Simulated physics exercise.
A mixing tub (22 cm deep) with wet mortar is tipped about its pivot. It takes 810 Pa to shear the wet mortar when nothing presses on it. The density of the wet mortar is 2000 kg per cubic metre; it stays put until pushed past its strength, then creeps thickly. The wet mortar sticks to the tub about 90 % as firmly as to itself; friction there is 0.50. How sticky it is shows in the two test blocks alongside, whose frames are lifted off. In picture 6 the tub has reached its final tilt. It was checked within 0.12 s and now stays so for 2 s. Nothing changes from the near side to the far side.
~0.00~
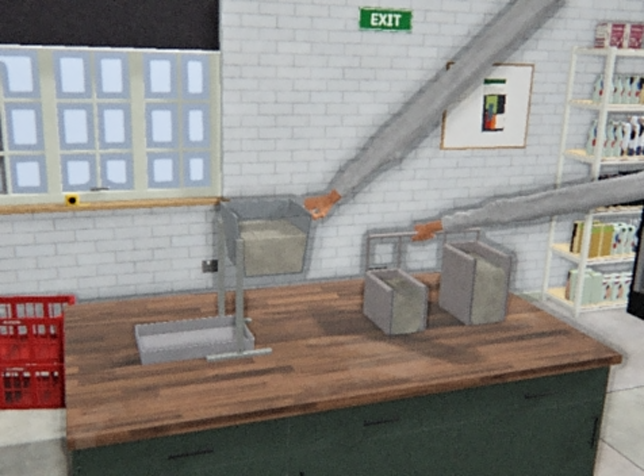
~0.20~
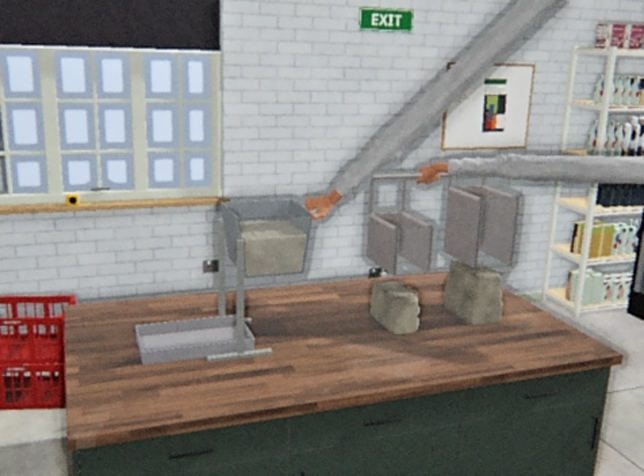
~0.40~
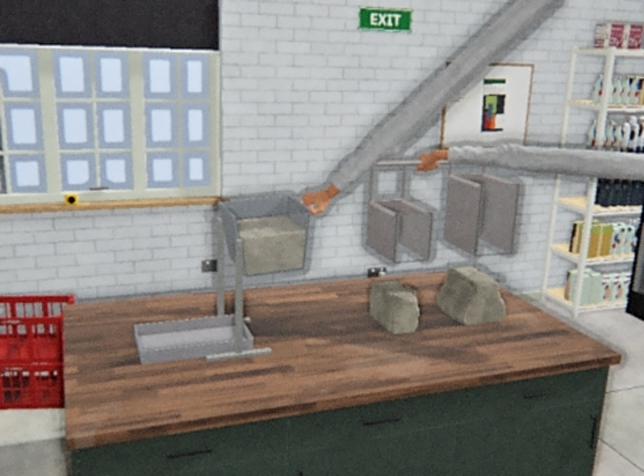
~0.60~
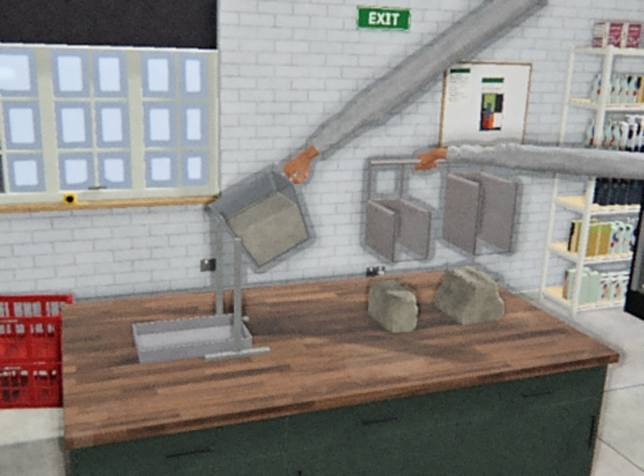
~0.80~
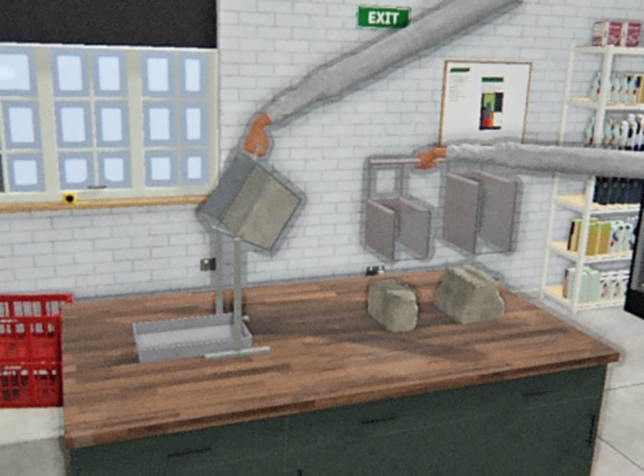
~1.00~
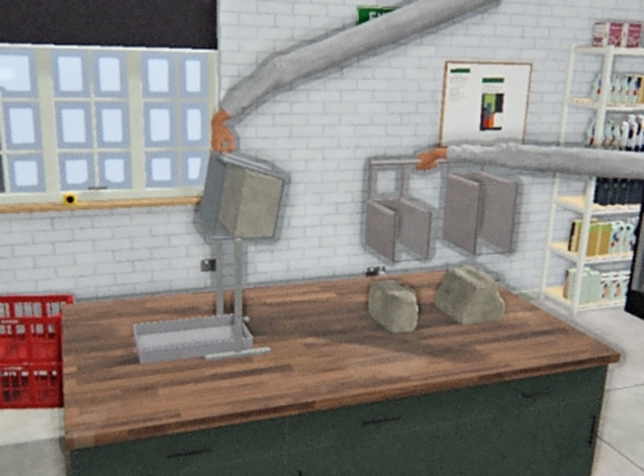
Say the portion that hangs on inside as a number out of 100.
Expect roughly 100 %.
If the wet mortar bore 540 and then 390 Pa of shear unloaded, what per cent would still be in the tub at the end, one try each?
In that order: 75 %, 70 %.
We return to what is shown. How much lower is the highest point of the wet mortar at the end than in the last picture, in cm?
Roughly 4 cm.
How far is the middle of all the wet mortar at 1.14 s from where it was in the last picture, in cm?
Some 1 cm.
After 1.14 s, the tub is at 80 degrees and holds 100 %.
After 1.31 s, the tub is at 80 degrees and holds 100 %.
After 1.48 s, the tub is at 80 degrees and holds 100 %.
After 1.65 s, the tub is at 80 degrees and holds 100 %.
After 3.00 s, the tub is at 80 degrees and holds 100 %.
